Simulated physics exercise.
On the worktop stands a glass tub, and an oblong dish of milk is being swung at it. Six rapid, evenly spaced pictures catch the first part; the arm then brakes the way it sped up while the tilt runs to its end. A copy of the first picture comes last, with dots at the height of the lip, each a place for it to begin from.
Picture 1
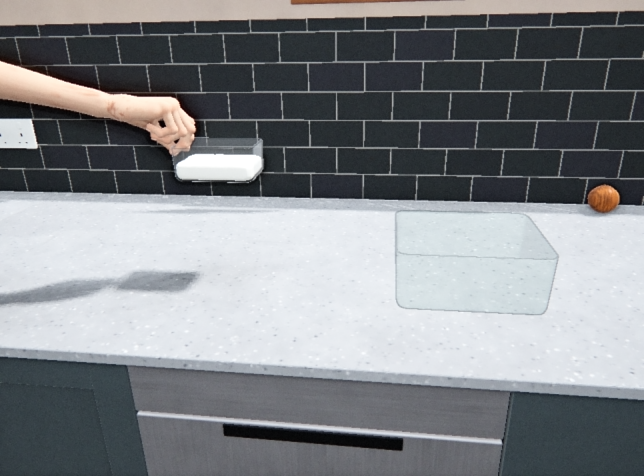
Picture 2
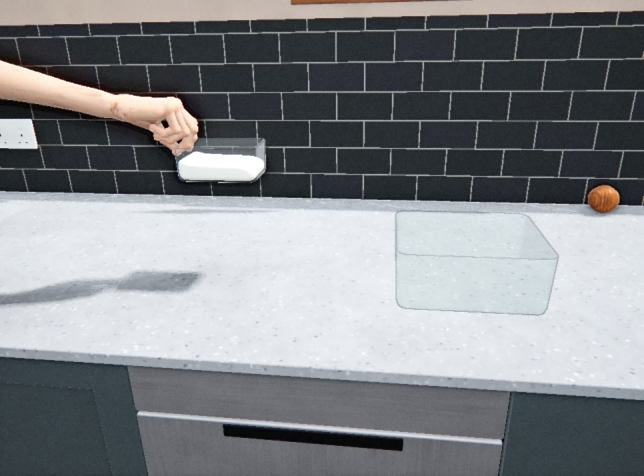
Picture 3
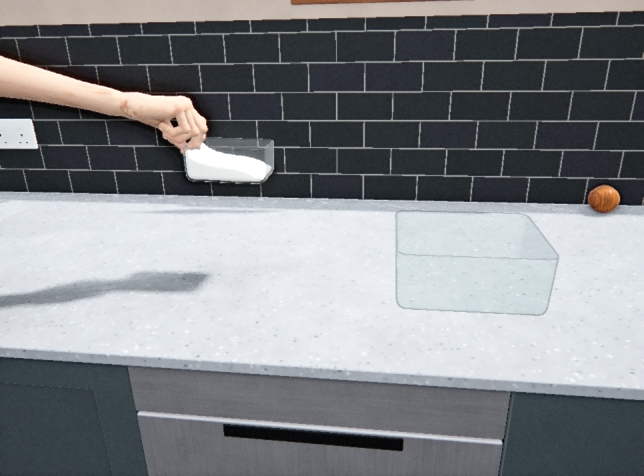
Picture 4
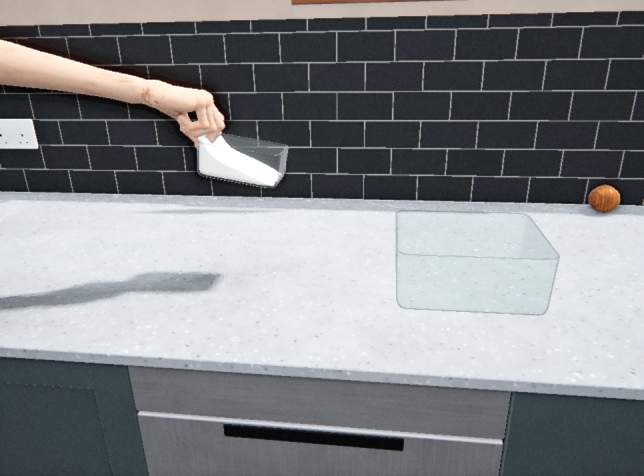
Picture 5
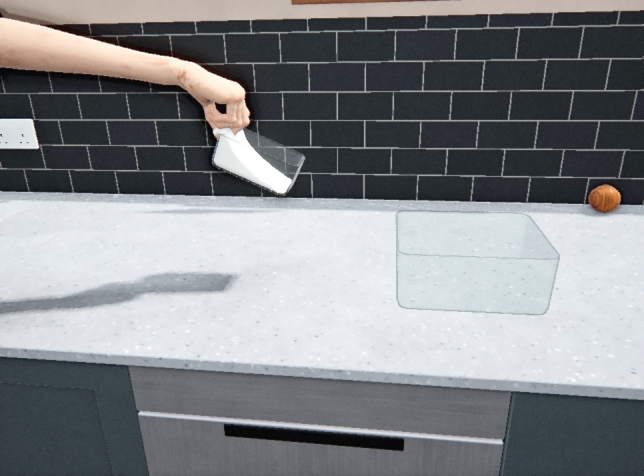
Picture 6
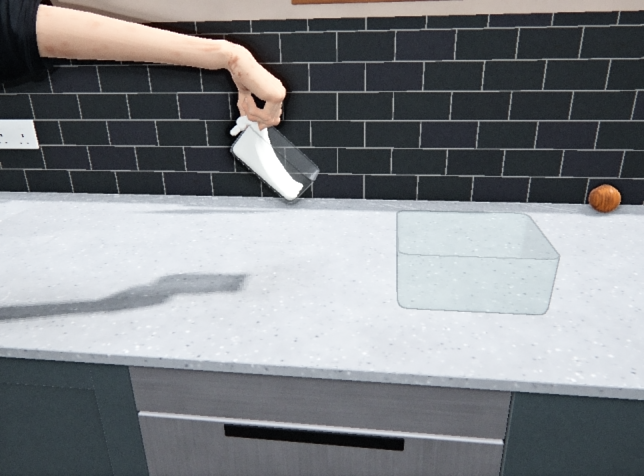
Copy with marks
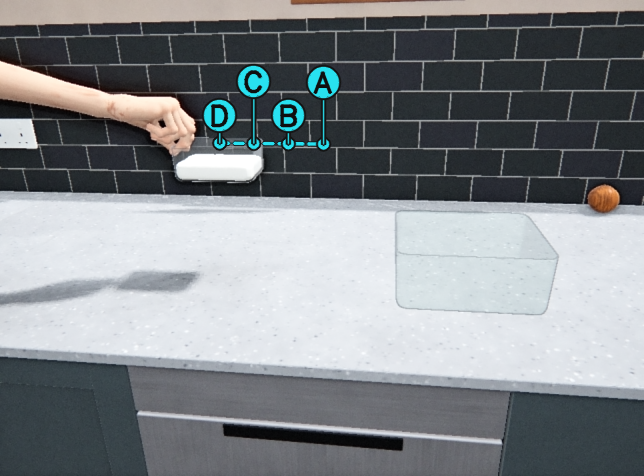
On a pale kitchen worktop with a clear glass tub, a hand at the left held up a see-through dish of milk, then moved it right and tilted it steeply, the milk sloping inside.
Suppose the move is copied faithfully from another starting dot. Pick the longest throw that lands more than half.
Go for B.
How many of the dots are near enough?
Two.
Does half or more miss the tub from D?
Yes, that goes wrong.
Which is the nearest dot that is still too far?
That is dot C.
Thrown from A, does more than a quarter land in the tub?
Yes, clearly.
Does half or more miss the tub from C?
Yes, it does.
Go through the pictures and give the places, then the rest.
Upright, lip at (256, 143); tub from (395, 305) to (546, 313); nothing has left yet.
Upright, lip at (259, 143); nothing has left yet.
Upright, lip at (268, 144); nothing has left yet.
Tipped about 10°, lip at (283, 150); milk is over the rim, down to (211, 137).
Tipped about 24°, lip at (301, 161); milk is over the rim, down to (221, 131).
Tipped about 42°, lip at (316, 174); milk is over the rim, down to (237, 131).
On the marked copy, A at (323, 144); B at (288, 143); C at (253, 143); D at (219, 143).
Choosing A, about 83 % lands in the tub, 7 % falls short and 10 % goes beside or beyond.
Choosing B, about 71 % lands in the tub, 22 % falls short and 7 % goes beside or beyond.
Choosing C, about 26 % lands in the tub, 71 % falls short and 3 % goes beside or beyond.
Choosing D, about 3 % lands in the tub, 94 % falls short and 3 % goes beside or beyond.
